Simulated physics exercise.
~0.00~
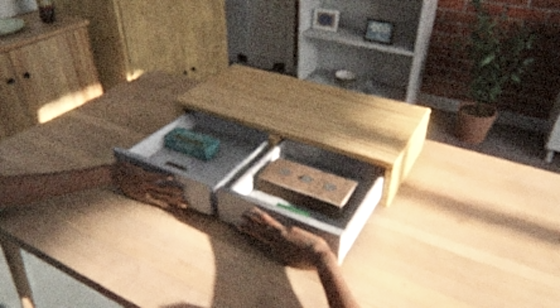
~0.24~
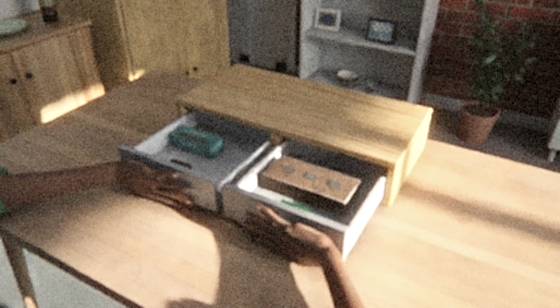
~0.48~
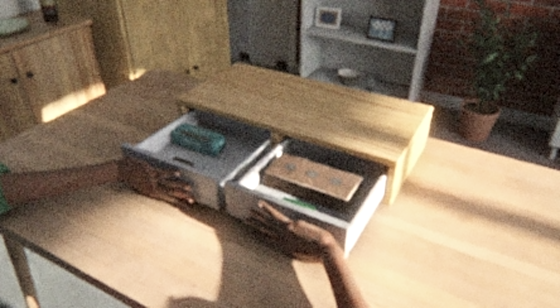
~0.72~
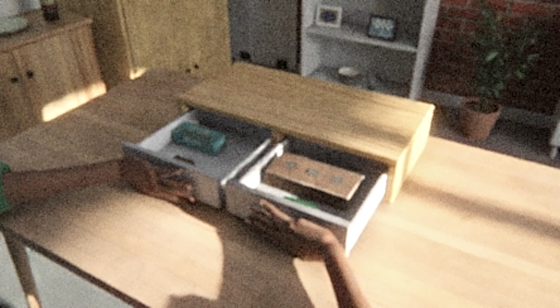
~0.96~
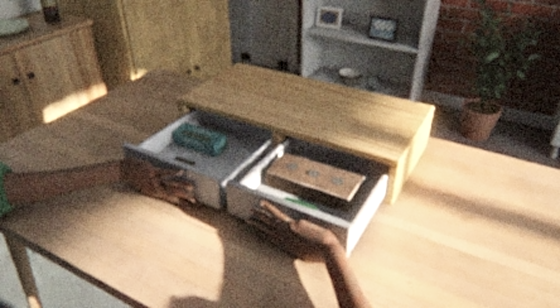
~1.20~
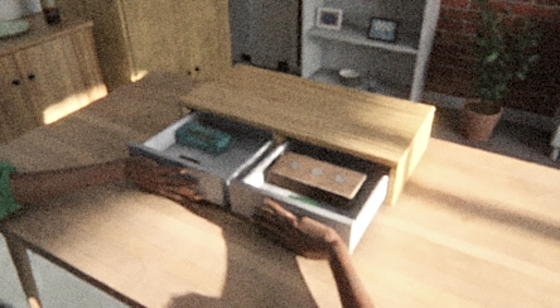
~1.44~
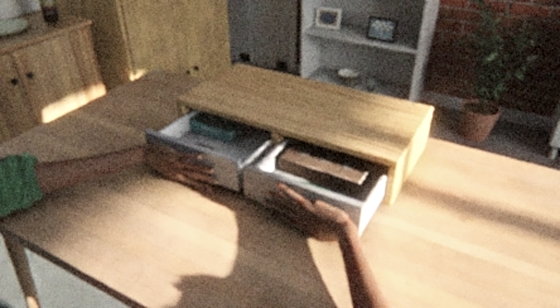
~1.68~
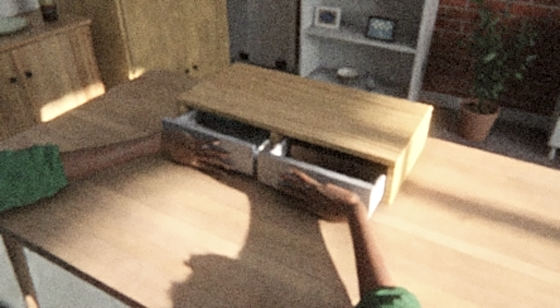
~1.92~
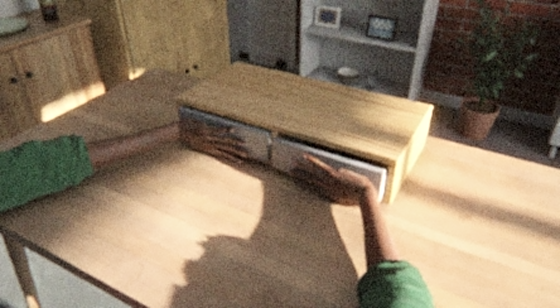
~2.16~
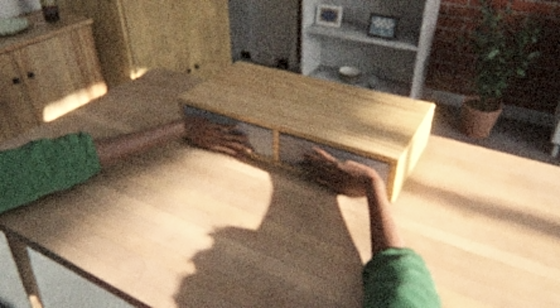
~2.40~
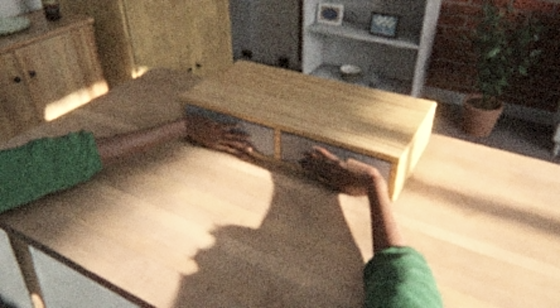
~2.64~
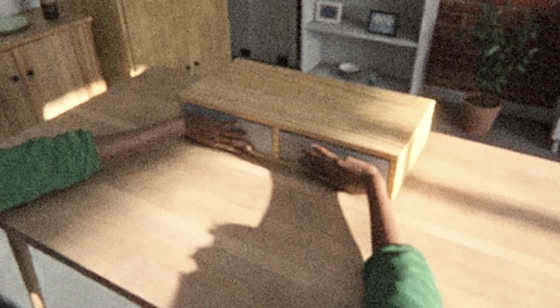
Two hands, their arms reaching in from the left and the lower edge, rest on the fronts of two open drawers in a low wooden chest on a sunlit table, seen from above at an angle. A turquoise packet lies in the left drawer, and a brown box-like block sits in the right one. Behind are wooden cabinets, a pale shelf and a potted plant by a brick wall. After a still moment, the hands push both drawers inward, green sleeves coming into view as the contents slip out of sight. Both drawers close fully, and the hands stay against their fronts.
